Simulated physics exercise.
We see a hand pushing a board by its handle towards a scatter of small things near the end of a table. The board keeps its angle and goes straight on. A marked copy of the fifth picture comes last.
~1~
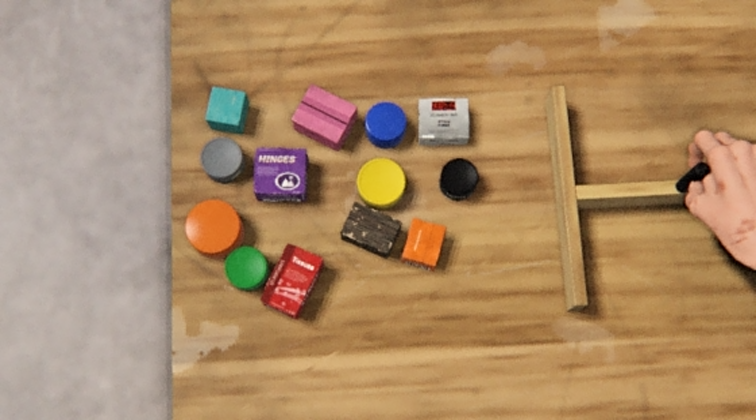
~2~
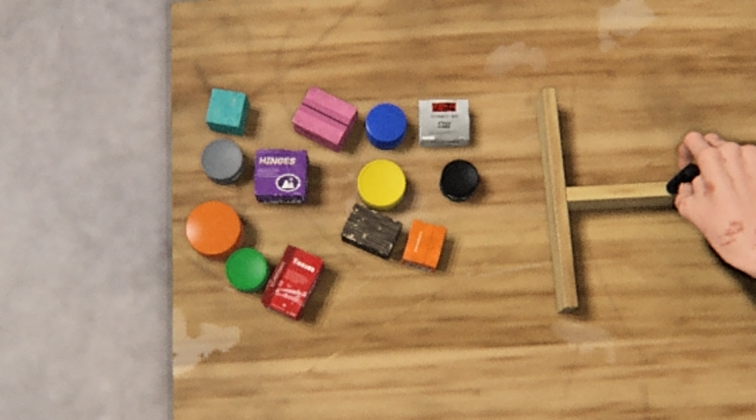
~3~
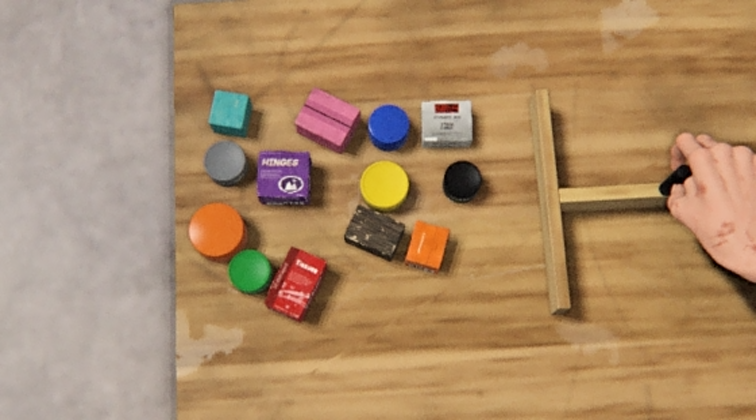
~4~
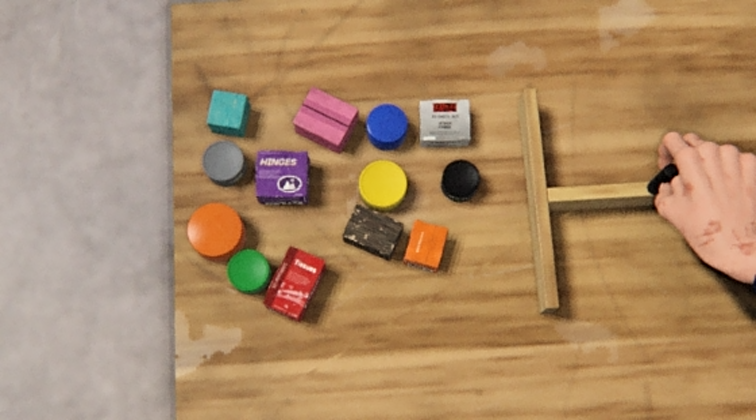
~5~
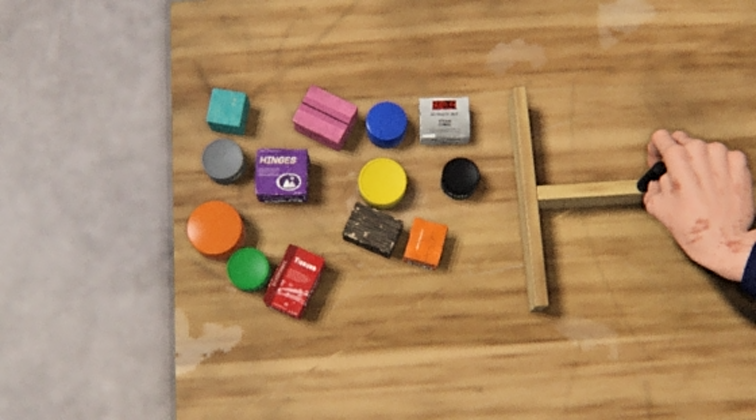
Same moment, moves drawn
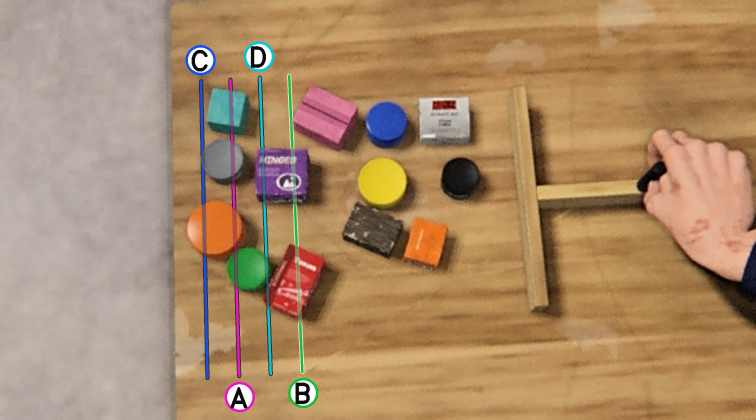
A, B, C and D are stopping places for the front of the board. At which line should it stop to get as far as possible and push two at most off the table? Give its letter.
As far as mark B.
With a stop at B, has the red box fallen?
No.
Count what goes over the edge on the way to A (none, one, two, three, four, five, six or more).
Six or more.
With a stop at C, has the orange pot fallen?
By then, yes.
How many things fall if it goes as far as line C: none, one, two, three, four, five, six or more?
In all, six or more.
On the marked copy, A at (235, 222); B at (296, 218); C at (204, 224); D at (265, 220).
Following B. Soon after the start, board (446, 198); pink box (314, 117); blue pot (361, 123).
Later, board (362, 203); turquoise block (193, 106); grey jar (208, 155).
In the end, board (298, 207); turquoise block over the edge; grey jar over the edge; two fallen.
As for the rest, A drops nine; C drops ten; D drops four.
